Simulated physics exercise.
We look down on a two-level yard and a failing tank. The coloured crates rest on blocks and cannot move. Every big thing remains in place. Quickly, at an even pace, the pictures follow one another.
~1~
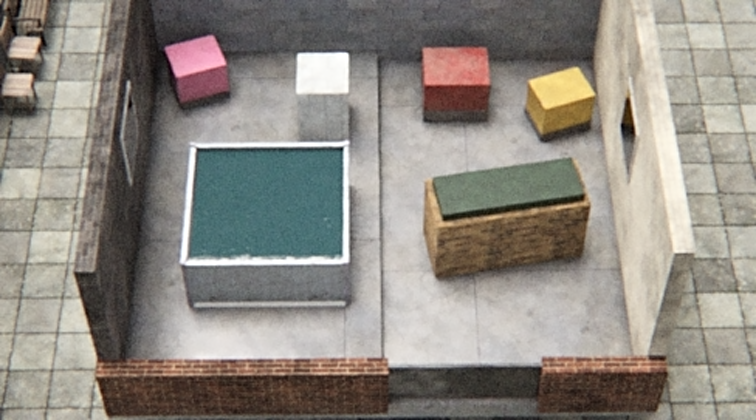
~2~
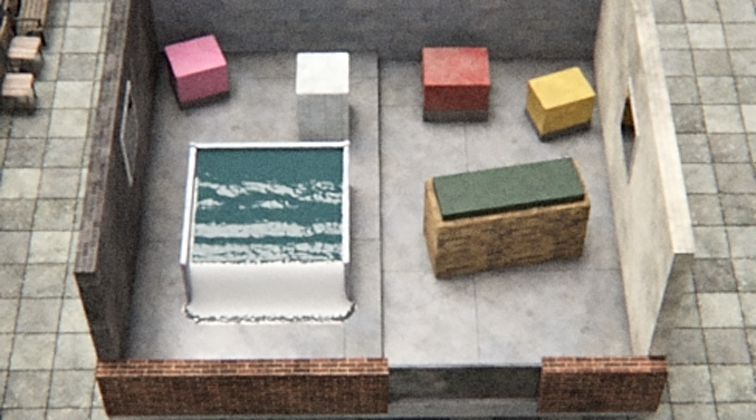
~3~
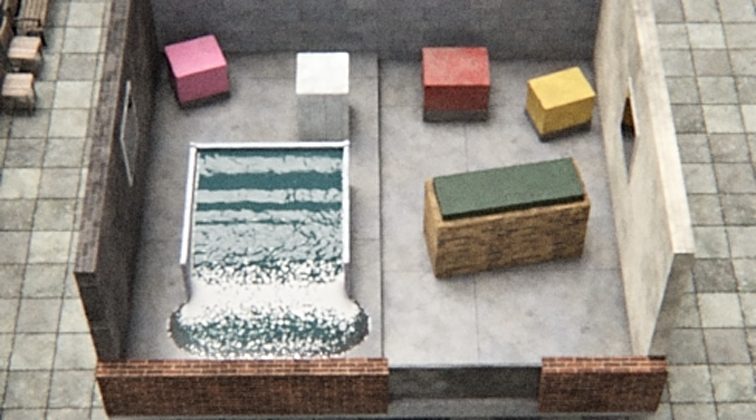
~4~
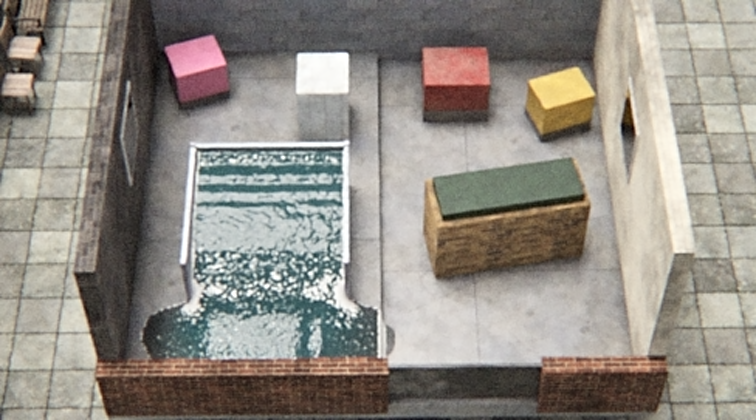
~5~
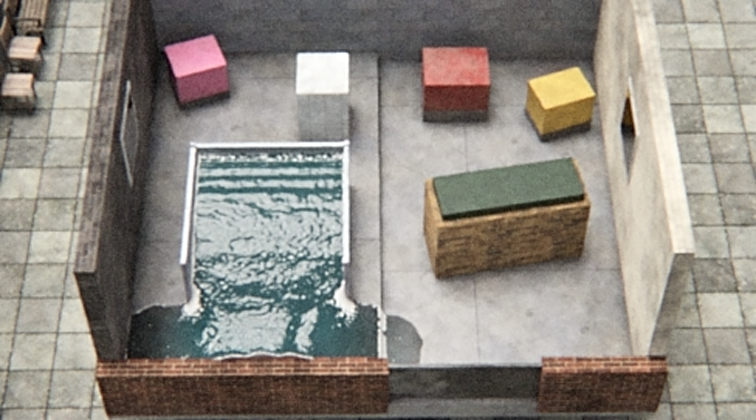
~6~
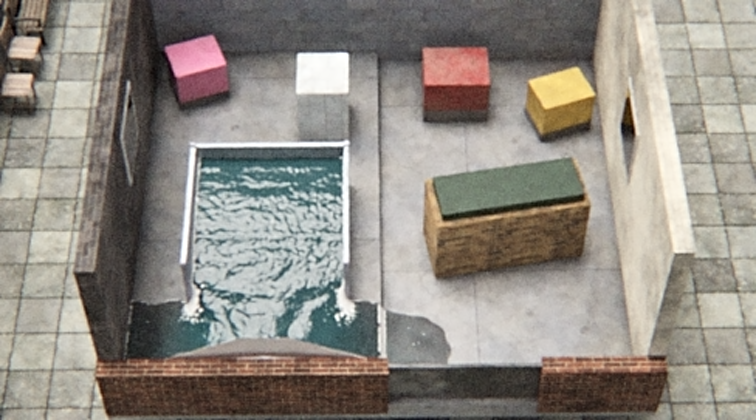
At first, an open tank of dark green water stands whole and still in a walled yard among colored blocks. Then its near side gives way and water pours out, spreading across the floor to the brick wall, and a dark wet patch creeps onto the right-hand section.
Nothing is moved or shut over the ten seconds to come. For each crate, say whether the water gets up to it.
Pink crate: Yes; yellow crate: Yes; red crate: No.
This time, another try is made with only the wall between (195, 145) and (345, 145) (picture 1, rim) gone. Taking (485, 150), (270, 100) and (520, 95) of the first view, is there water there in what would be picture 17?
Point by point: Drenched, drenched, drenched.
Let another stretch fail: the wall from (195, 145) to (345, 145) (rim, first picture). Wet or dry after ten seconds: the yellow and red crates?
Then: The yellow crate is topped, the red crate takes water.
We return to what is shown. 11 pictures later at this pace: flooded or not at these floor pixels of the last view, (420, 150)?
That spot: Waterless.
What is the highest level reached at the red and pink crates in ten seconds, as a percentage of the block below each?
Roughly 70 percent, then 200 percent.
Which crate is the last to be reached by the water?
I'd name the red-painted one.
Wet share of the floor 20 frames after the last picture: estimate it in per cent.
Estimated share: Around 65 %.
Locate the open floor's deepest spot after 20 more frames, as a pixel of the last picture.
Estimated pixel: (160, 53).
A moment on, water covers 20 % of the floor; the pink crate not reached, the yellow crate not reached, the red crate not reached.
Next, water covers 40 % of the floor; the pink crate not reached, the yellow crate not reached, the red crate not reached.
Then, water covers 65 % of the floor; the pink crate water round its plinth, the yellow crate water round its plinth, the red crate not reached.
Later, water covers 90 % of the floor; the pink crate water round its plinth, the yellow crate water round its plinth, the red crate water round its plinth.
In the end, water covers 95 % of the floor; the pink crate was topped, the yellow crate was topped, the red crate stayed above the water.
